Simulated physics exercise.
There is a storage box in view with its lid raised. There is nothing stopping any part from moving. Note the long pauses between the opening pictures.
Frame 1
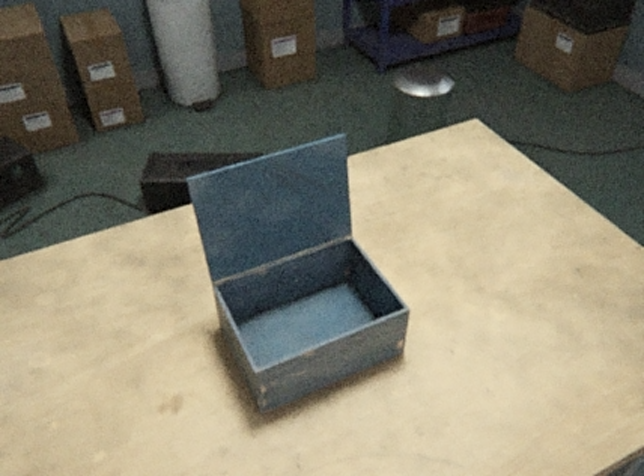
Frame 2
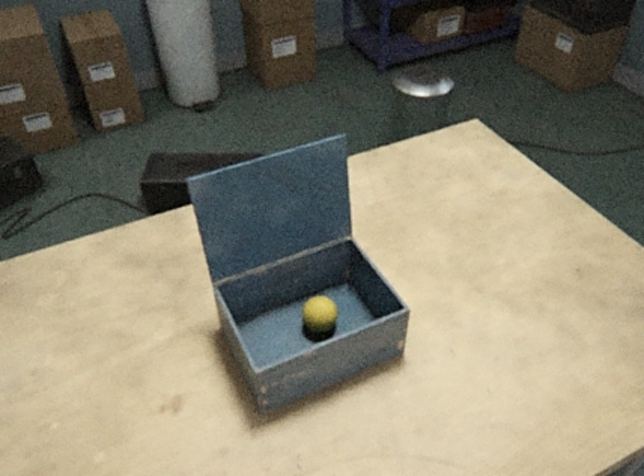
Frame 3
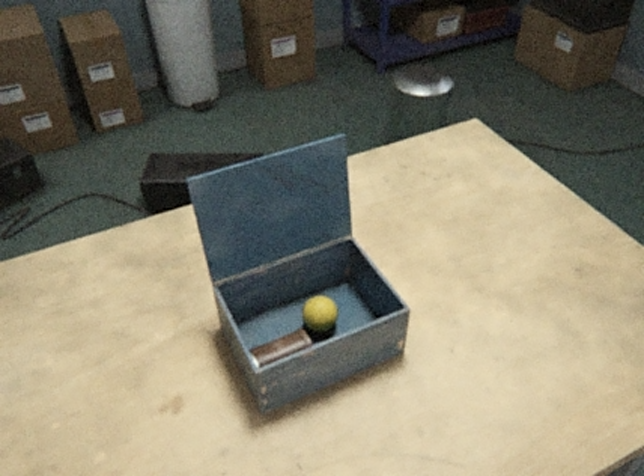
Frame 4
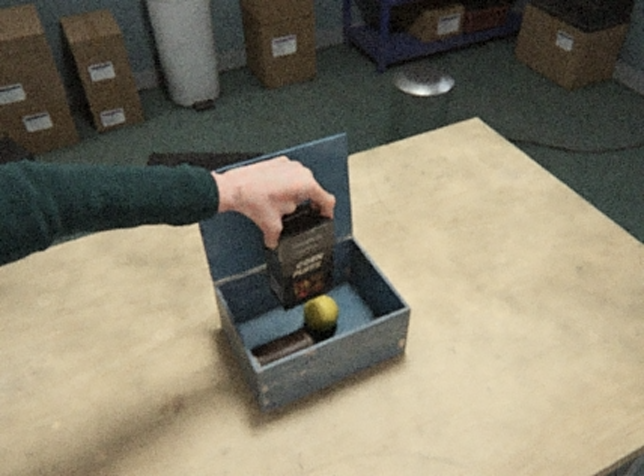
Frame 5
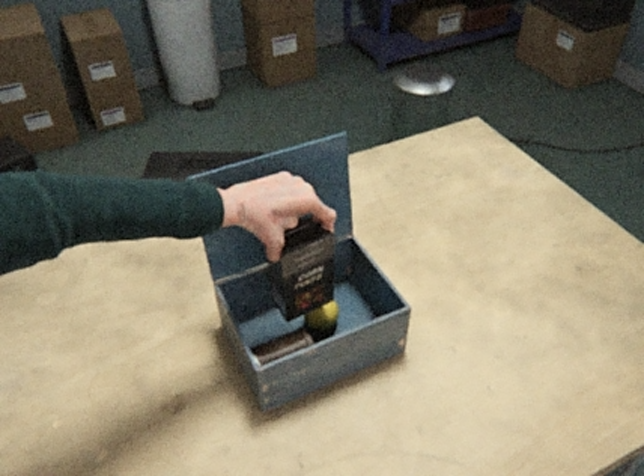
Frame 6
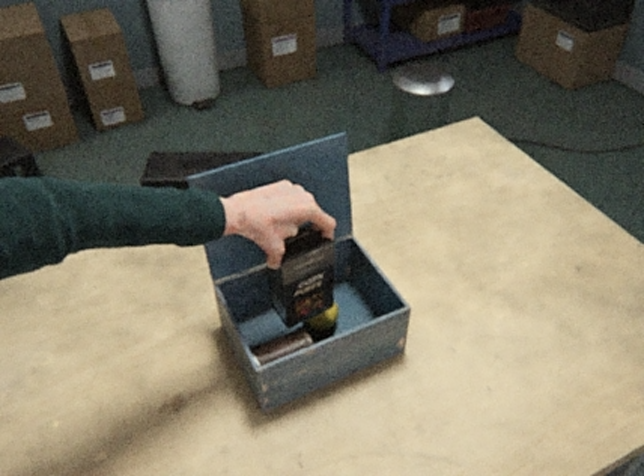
A hand in a dark green sleeve lowered a black packet into an open blue box on a table, after a yellow lemon and then a brownish object had appeared inside it.
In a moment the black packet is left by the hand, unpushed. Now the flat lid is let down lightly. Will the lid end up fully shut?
Yes: The lid lands home.
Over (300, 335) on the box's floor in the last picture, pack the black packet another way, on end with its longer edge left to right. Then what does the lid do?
Result: Lid drops fully.
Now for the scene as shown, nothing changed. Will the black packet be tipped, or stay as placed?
In the end, the black packet winds up askew.
Then, 0.80 s after the last picture, lid starting down; black packet on its side near (295, 305); yellow lemon rolled about its own width.
Then, 1.80 s after the last picture, lid 47° above the rim; black packet on its side near (295, 306); yellow lemon rolled about its own width.
At rest, lid shut; tipped over in the box, black packet; moved from the start, yellow lemon; brown tin in place. Seen from the same camera at the end, black packet near (295, 306).
